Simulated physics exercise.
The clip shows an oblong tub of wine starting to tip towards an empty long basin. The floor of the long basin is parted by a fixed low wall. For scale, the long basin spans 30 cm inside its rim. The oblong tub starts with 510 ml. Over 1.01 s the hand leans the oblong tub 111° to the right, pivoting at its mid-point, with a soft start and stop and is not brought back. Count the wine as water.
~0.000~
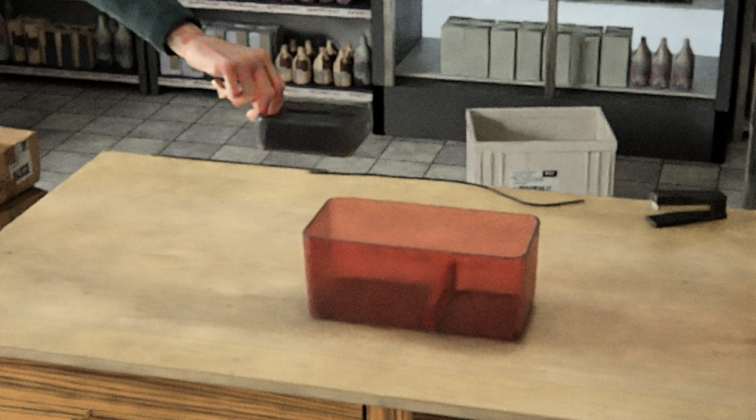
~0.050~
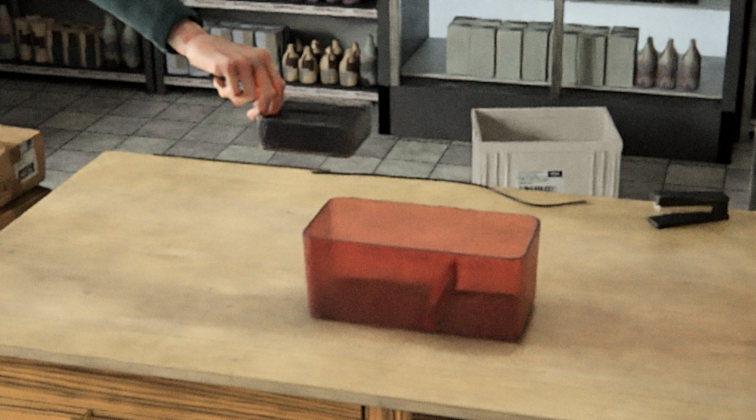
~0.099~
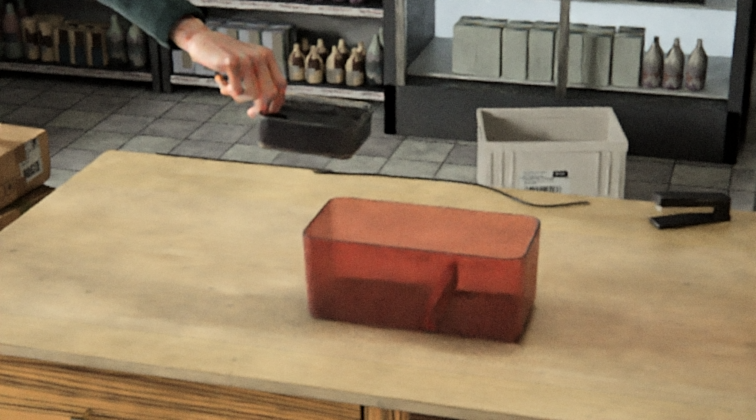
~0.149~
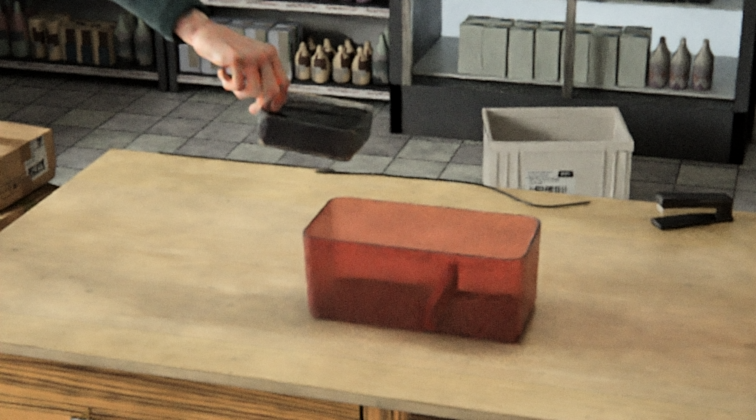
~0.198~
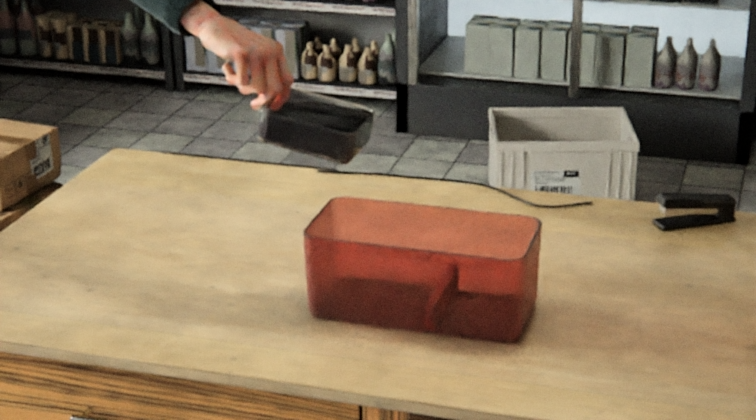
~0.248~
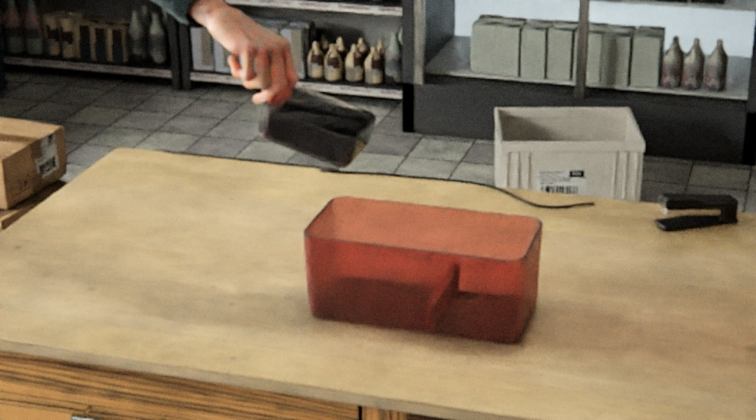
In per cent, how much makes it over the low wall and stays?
Roughly 5 per cent is past the wall.
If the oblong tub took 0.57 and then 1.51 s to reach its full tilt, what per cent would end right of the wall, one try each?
In turn about 10 and 5 per cent.
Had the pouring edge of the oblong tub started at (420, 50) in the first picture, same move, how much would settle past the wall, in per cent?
Then about 70 per cent.
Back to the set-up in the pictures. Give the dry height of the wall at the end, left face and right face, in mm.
Left about 20 mm, right about 38 mm.
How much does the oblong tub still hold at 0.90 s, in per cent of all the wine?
Some 2 per cent.
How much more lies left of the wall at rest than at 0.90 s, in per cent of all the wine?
About 5 per cent.
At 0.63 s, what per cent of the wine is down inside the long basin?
Near 42 in a hundred.
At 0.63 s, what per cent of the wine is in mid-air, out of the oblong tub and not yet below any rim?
About 42 per cent.
By 0.63 s the tilt is 76° and 15 per cent is still to pour, 42 is left of the wall and 0 right of it.
By 0.90 s the tilt is 108° and 2 per cent is still to pour, 87 is left of the wall and 5 right of it.
By 1.20 s the tilt is 111° and 0 per cent is still to pour, 92 is left of the wall and 5 right of it.
By 1.51 s the tilt is 111° and 0 per cent is still to pour, 92 is left of the wall and 5 right of it.
At rest 92 per cent lies left of the wall, 5 right of it and 3 outside.
